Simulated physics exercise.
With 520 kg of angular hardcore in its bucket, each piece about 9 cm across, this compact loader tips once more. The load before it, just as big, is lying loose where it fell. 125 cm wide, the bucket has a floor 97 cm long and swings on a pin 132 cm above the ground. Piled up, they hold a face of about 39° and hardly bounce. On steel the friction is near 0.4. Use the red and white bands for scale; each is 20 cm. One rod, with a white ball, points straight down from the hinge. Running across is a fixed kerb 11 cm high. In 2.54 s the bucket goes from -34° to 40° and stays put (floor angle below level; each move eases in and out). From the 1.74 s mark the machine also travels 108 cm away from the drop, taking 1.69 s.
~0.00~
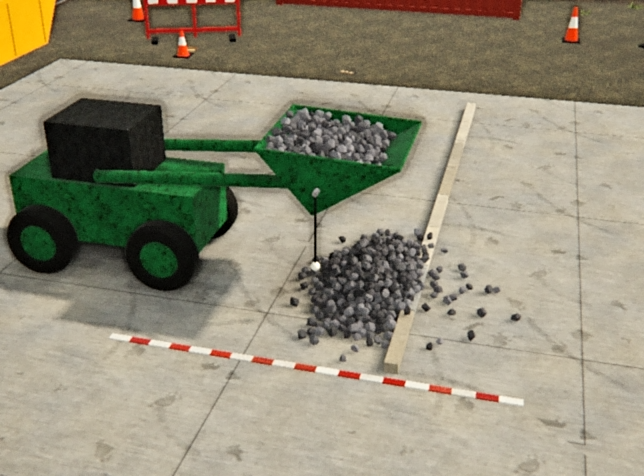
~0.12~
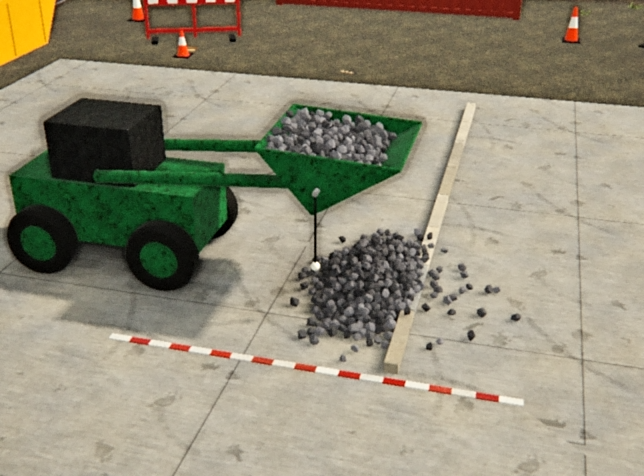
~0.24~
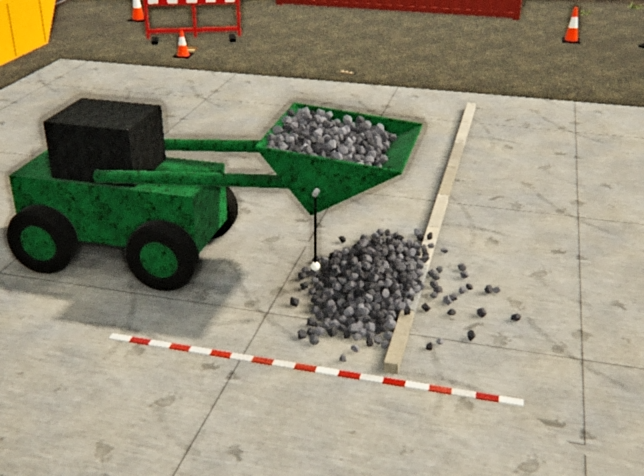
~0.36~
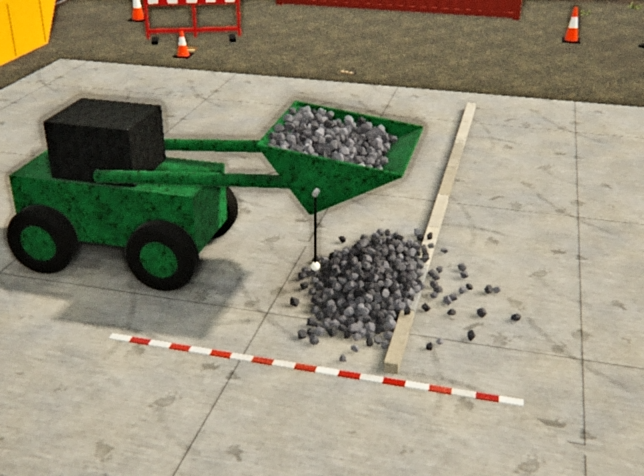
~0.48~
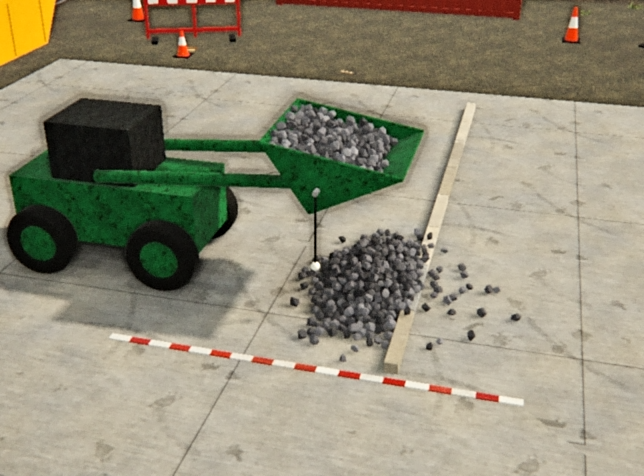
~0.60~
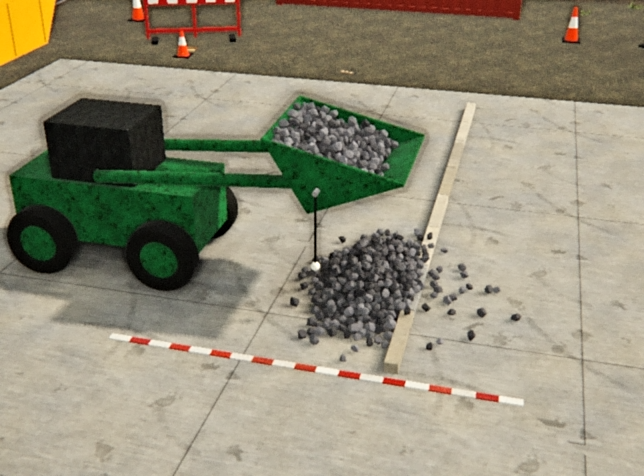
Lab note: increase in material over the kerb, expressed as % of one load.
Increase: 26 %.
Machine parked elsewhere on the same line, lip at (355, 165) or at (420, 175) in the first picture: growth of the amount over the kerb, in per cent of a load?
Near 0 in a hundred, then near 45 in a hundred.
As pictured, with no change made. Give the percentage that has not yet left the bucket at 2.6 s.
Around 5 per cent of the load is still inside.
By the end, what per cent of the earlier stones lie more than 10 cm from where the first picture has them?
I'd say roughly 5 per cent of them.
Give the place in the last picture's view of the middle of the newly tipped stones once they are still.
I'd say close to (386, 274).
After 1.9 s the floor is at 28°; in per cent of one load, 92 in the bucket, 104 on this side of the kerb, 4 over the kerb; the foremost stones are at (481, 299).
After 2.6 s the floor is at 40°; in per cent of one load, 4 in the bucket, 170 on this side of the kerb, 26 over the kerb; the foremost stones are at (497, 308).
After 3.9 s the floor is at 40°; in per cent of one load, 0 in the bucket, 170 on this side of the kerb, 30 over the kerb; the foremost stones are at (514, 302).
After 6.7 s the floor is at 40°; in per cent of one load, 0 in the bucket, 170 on this side of the kerb, 30 over the kerb; the foremost stones are at (514, 302). Net gain over the kerb, 26.
